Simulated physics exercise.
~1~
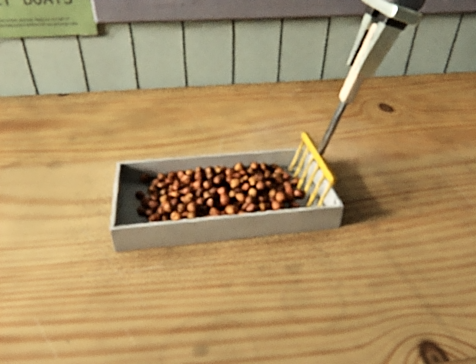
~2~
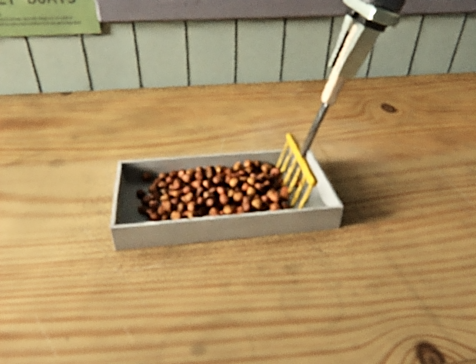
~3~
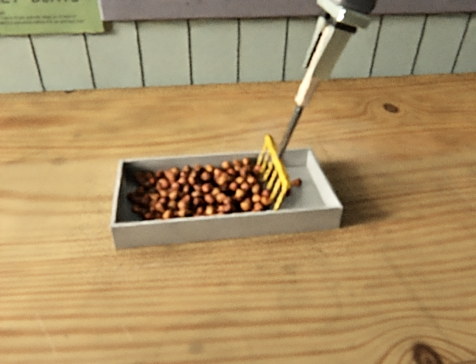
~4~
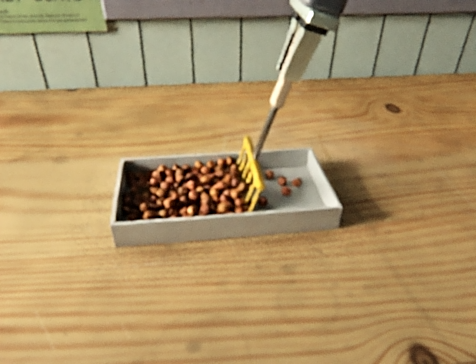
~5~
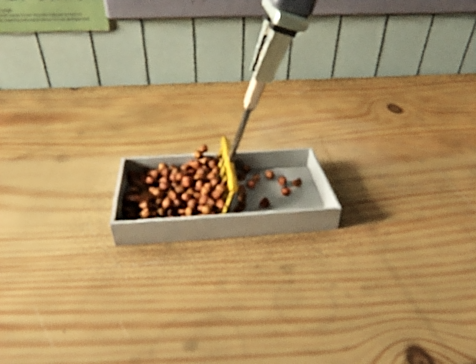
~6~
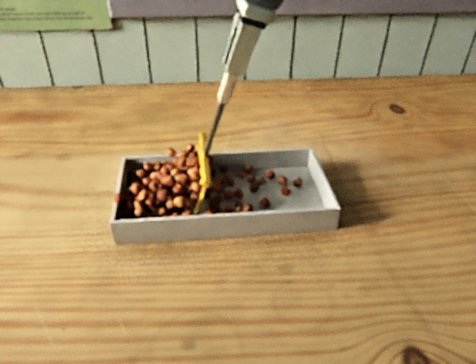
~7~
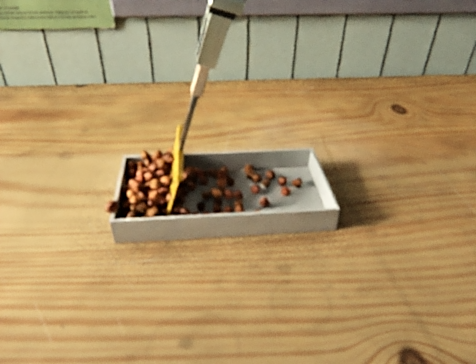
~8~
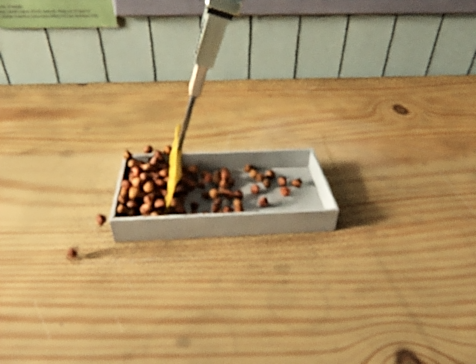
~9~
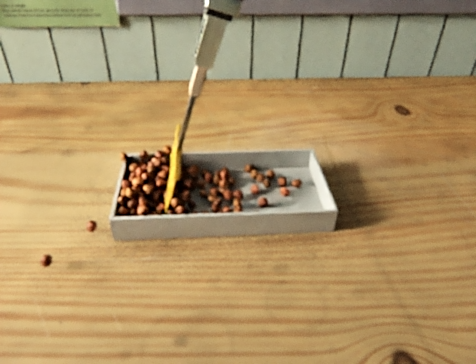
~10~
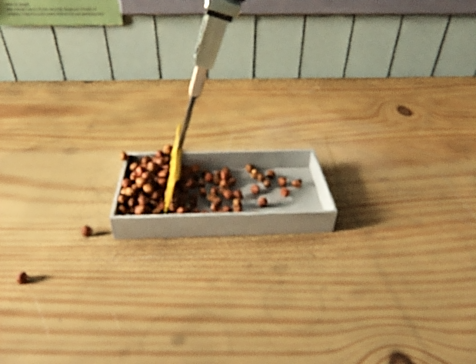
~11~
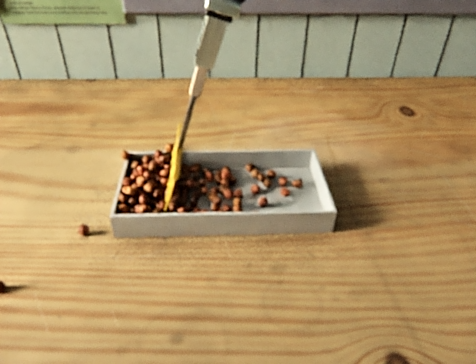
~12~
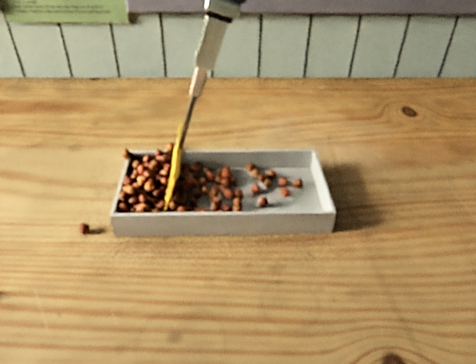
A yellow comb pushes hazelnuts leftward along a tray, and a few spill onto the table.
